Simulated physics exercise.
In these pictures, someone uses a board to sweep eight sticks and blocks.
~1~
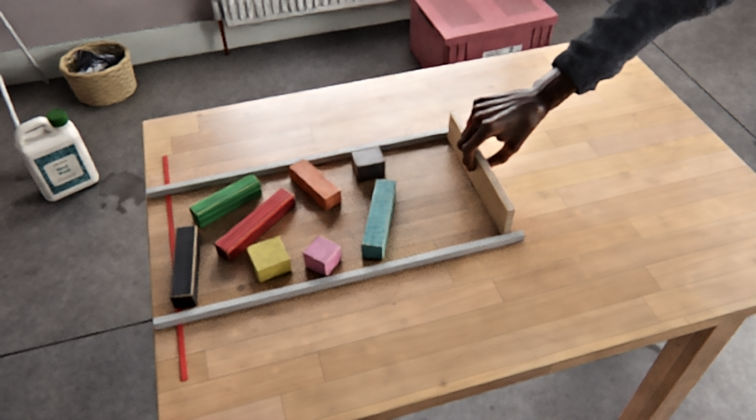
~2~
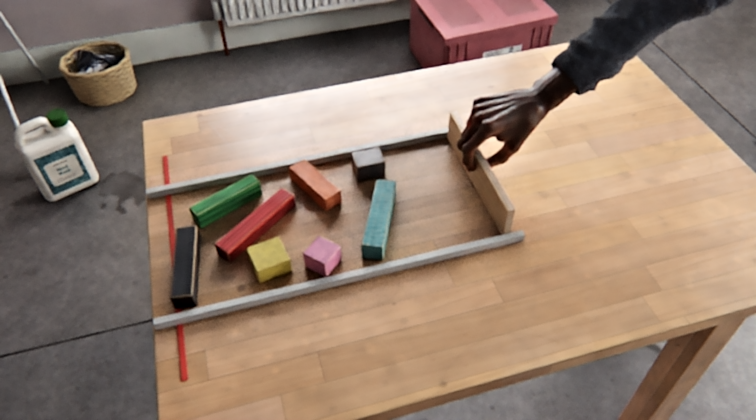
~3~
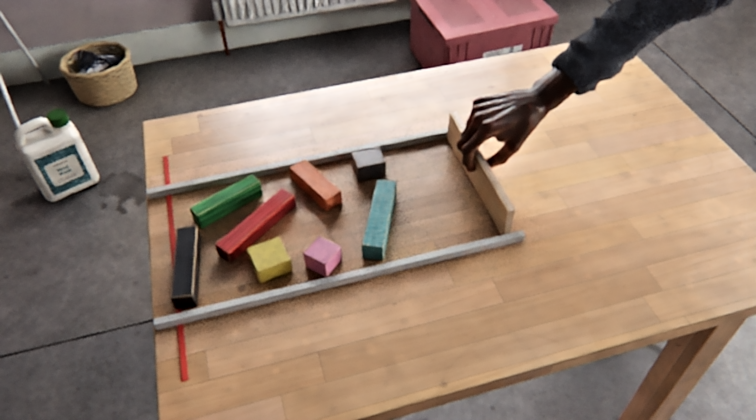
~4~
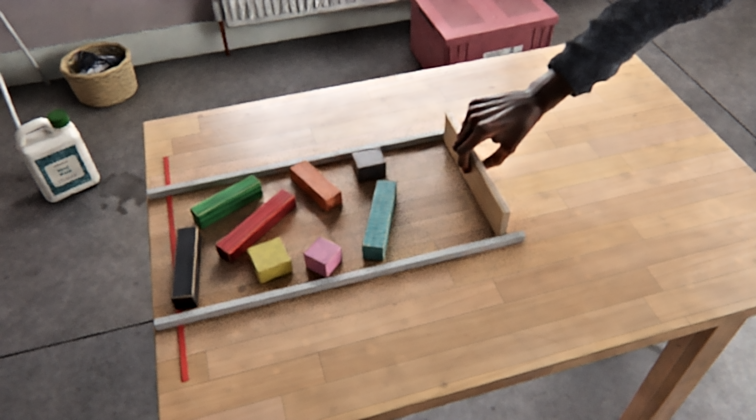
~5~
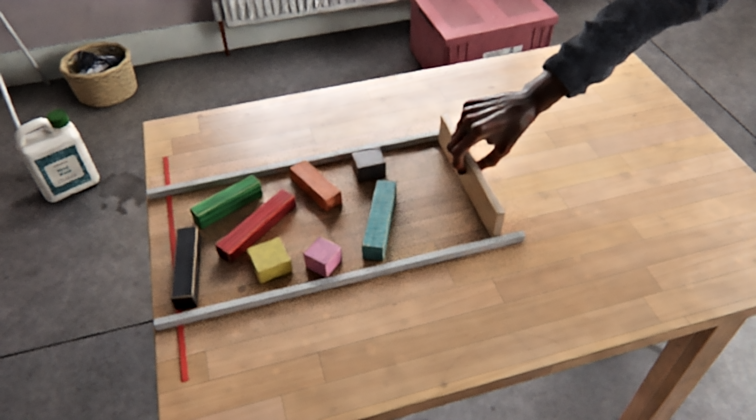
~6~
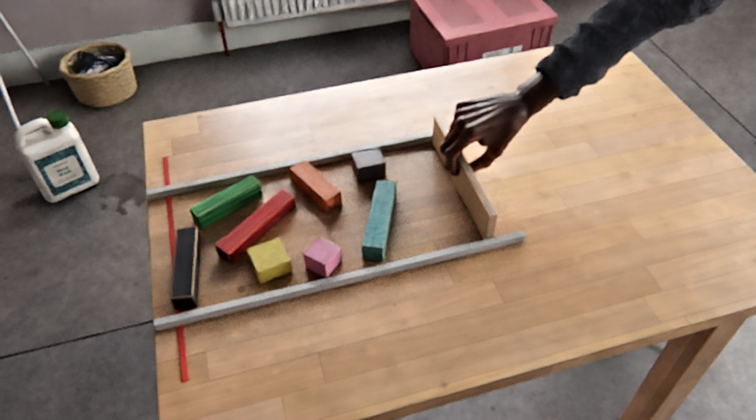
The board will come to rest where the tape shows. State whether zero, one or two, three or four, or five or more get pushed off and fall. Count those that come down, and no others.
Odds are the fallen group will hold five or more.
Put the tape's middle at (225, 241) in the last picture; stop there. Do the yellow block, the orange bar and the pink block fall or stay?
The yellow block remains up; the orange bar stays on; the pink block survives.
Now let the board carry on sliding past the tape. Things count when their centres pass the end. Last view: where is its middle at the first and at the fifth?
First around (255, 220), then around (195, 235).
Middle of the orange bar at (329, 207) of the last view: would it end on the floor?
In that case it goes down.
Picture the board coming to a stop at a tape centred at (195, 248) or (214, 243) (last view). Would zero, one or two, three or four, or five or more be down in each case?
Either three or four; three or four.
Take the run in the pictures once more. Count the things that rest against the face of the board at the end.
It's touching 2 at the end.
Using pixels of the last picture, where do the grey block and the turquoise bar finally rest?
Positions - first (151, 211), then (162, 270).
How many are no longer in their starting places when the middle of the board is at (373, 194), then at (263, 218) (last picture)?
At the first place 2, at the second 8.
Soon after, none off yet; black stick at rest near (187, 266); green stick at rest near (227, 202); red stick at rest near (257, 225).
After that, none off yet; black stick at rest near (184, 268); green stick displaced a little near (203, 207); red stick displaced a little near (219, 245).
And then, one off so far; black stick on its way down near (154, 384); green stick tilting well over near (130, 233); red stick tilting a little near (140, 256).
In the end, the number that fall off is five or more; gone, orange bar, pink block, yellow block, red stick, green stick and black stick.
